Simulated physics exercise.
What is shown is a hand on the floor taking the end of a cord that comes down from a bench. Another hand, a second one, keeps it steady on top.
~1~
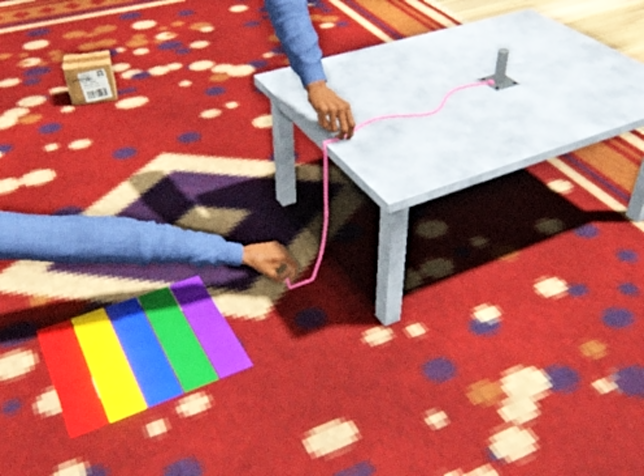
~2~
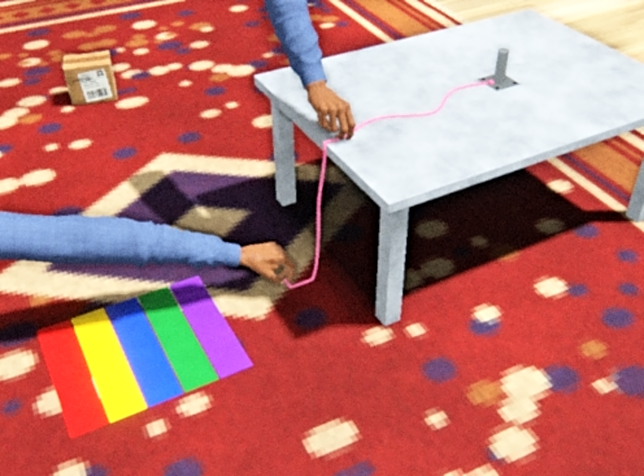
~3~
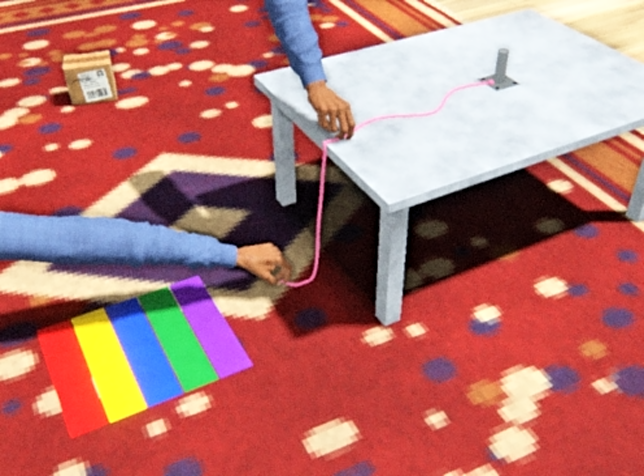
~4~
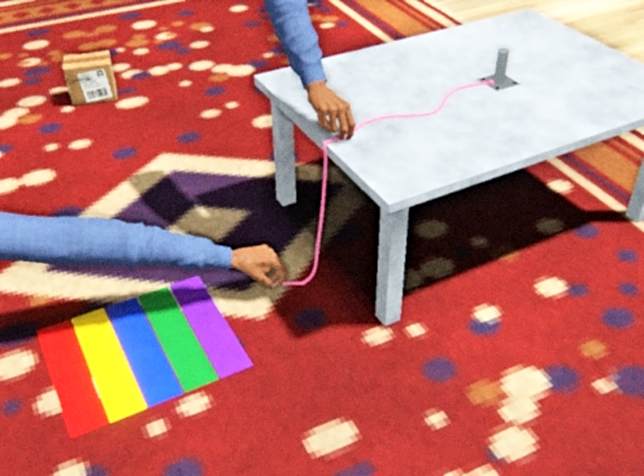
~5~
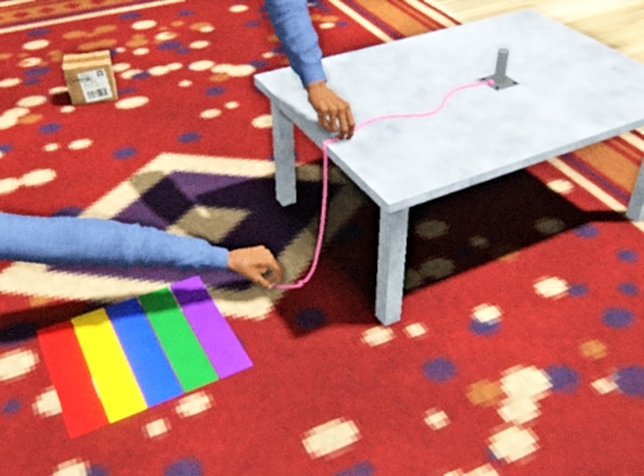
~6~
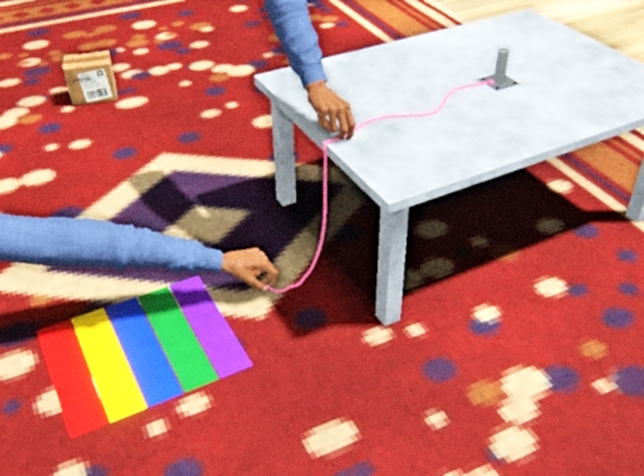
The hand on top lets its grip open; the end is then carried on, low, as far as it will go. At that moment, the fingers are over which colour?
Over the green one.
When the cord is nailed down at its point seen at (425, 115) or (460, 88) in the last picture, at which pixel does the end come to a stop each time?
First try near (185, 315), second near (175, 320).
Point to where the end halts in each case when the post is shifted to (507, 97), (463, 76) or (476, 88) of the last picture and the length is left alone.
The places come out near (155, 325), (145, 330) and (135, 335).
Early on, end near (228, 300); short of the strips.
Midway, end near (194, 313); over purple.
At the end of the slack, end near (173, 320); over green. It gets as far as the green strip.
